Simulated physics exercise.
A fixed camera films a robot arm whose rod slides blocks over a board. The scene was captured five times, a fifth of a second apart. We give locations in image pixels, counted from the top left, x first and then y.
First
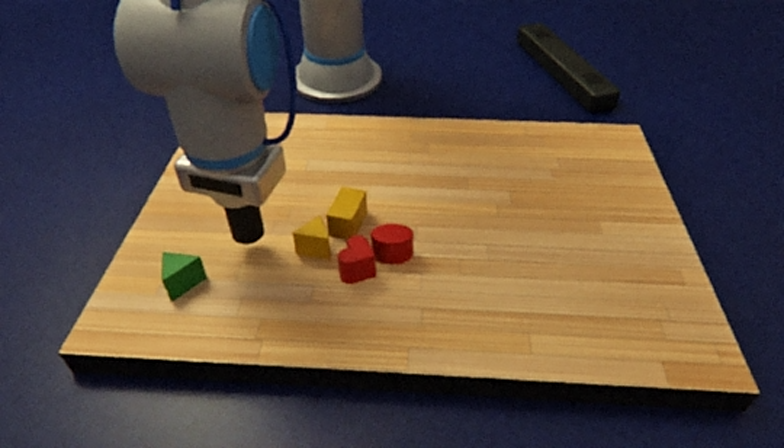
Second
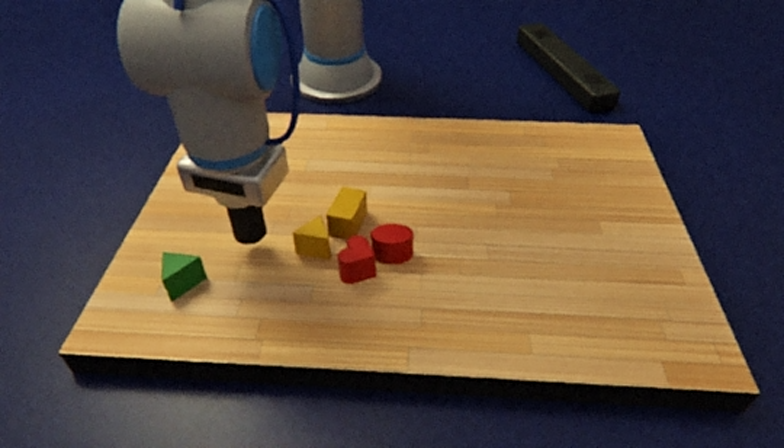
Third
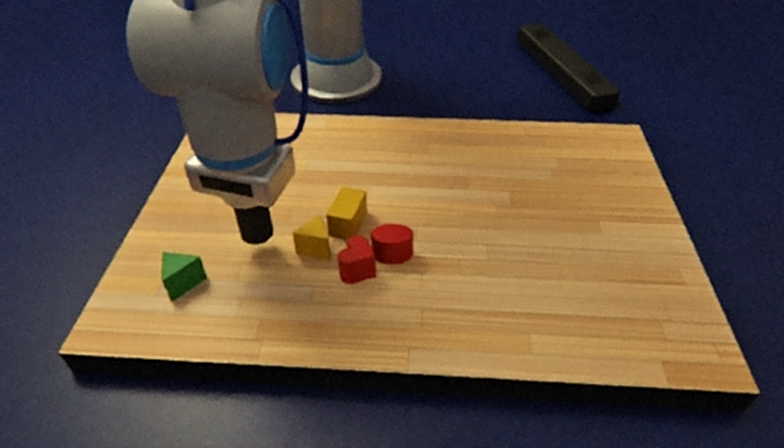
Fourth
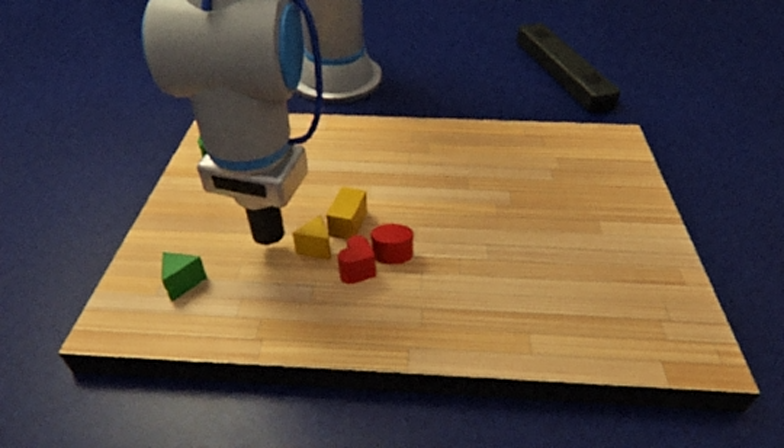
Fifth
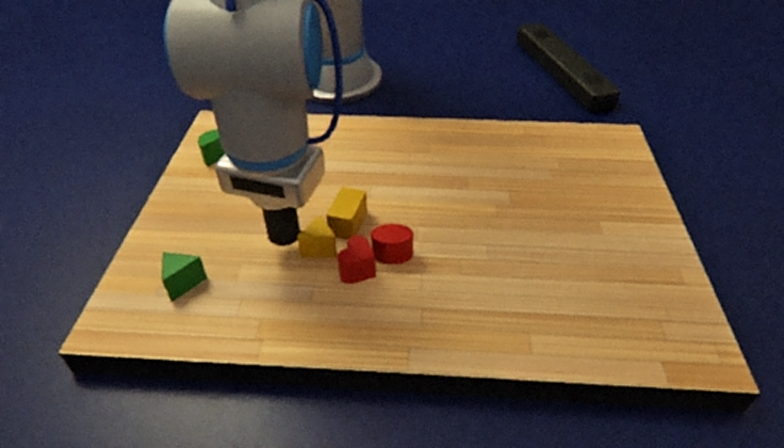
A robot arm with a black rod slid slowly to the right over a wooden board, drawing close to a cluster of yellow and red blocks, while a green triangular block sat still nearby.
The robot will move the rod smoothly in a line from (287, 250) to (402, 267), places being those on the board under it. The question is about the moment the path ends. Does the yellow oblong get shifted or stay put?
That block is not shifted.
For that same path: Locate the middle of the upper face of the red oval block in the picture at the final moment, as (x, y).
Close to (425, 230).
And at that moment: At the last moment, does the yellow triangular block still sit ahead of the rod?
No
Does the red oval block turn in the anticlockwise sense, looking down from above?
Final answer: No.
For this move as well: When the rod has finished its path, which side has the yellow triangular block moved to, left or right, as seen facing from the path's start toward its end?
It shifts leftward.
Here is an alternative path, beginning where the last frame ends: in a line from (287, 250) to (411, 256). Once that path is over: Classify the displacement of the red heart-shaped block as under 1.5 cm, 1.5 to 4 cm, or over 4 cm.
The block winds up 1.5 to 4 cm from where it is now.
The first path, step by step. One third of the way, rod at (324, 240); yellow triangular block at (351, 228), turned 50° anticlockwise.
Two thirds of the way, rod at (362, 245); yellow triangular block at (383, 226), turned 80° anticlockwise; red heart-shaped block at (385, 259), turned 65° clockwise; red oval block at (415, 232).
At the end, rod at (402, 251); yellow triangular block at (391, 222), turned 105° anticlockwise; yellow oblong not moved; red heart-shaped block at (413, 273), turned 110° clockwise; red oval block at (425, 230), turned 30° clockwise.
